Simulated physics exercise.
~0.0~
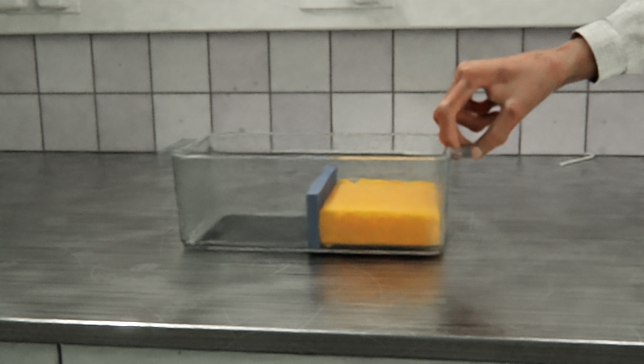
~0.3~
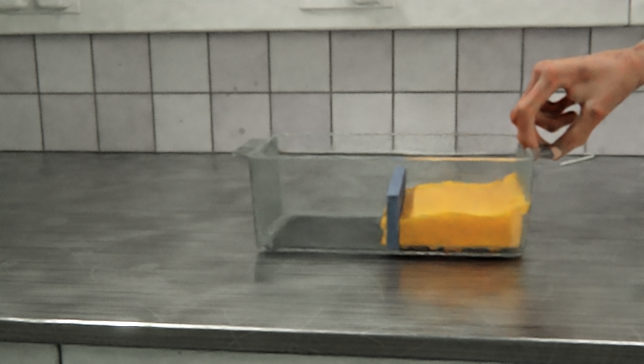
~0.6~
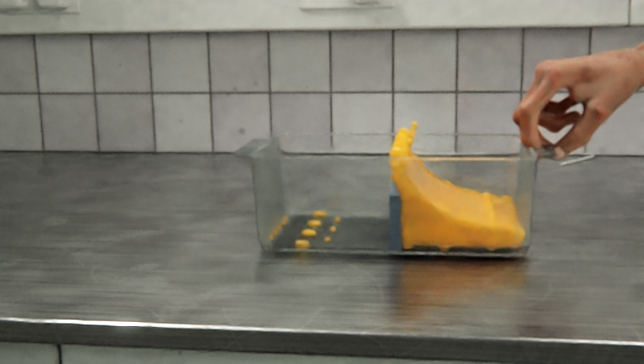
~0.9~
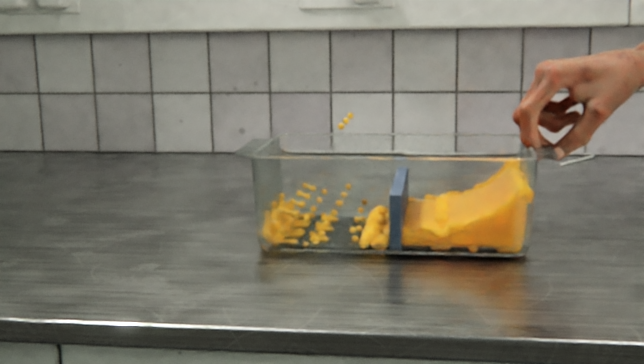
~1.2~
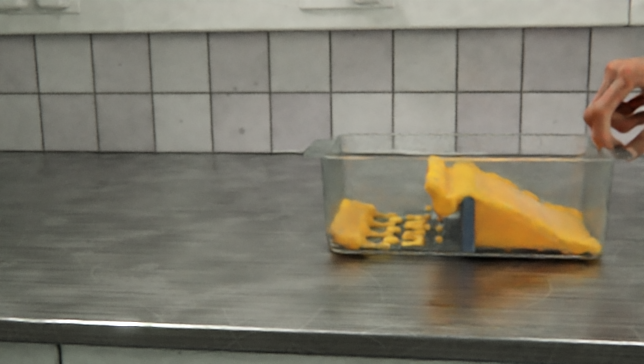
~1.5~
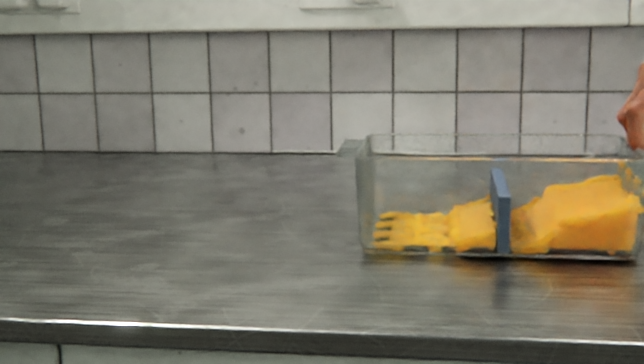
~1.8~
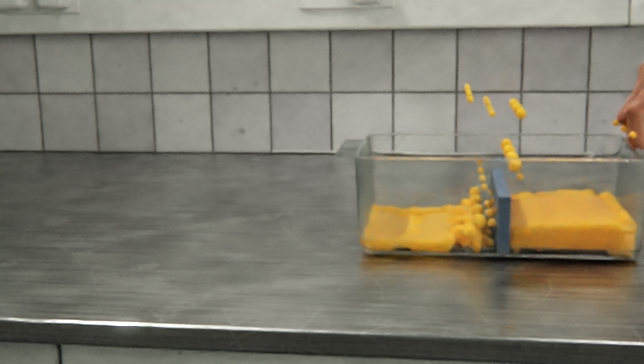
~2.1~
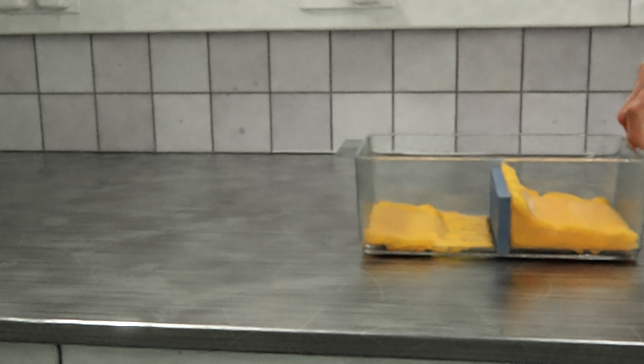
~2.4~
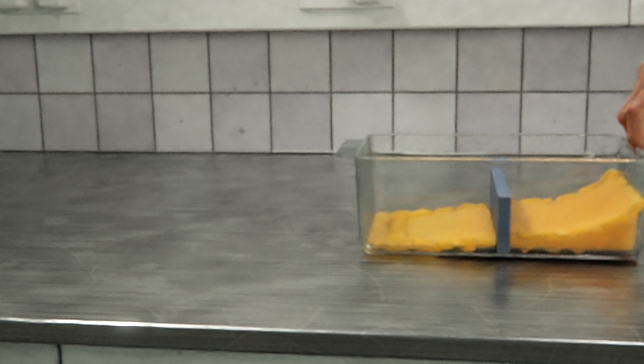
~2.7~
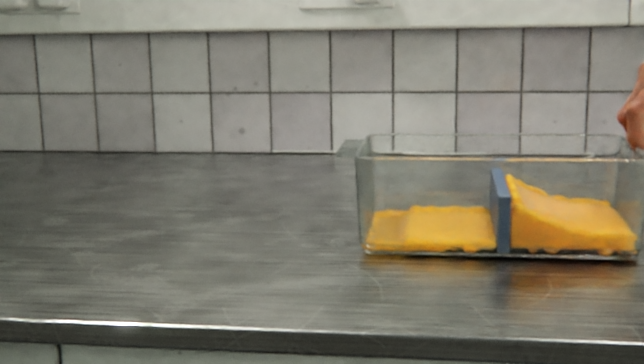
A clear oblong tub with a blue-grey divider is pulled right across a metal counter by a hand in two moves, its orange liquid surging over the divider and splashing above the rim, leaving a shallower layer in the left part and more liquid in the right.
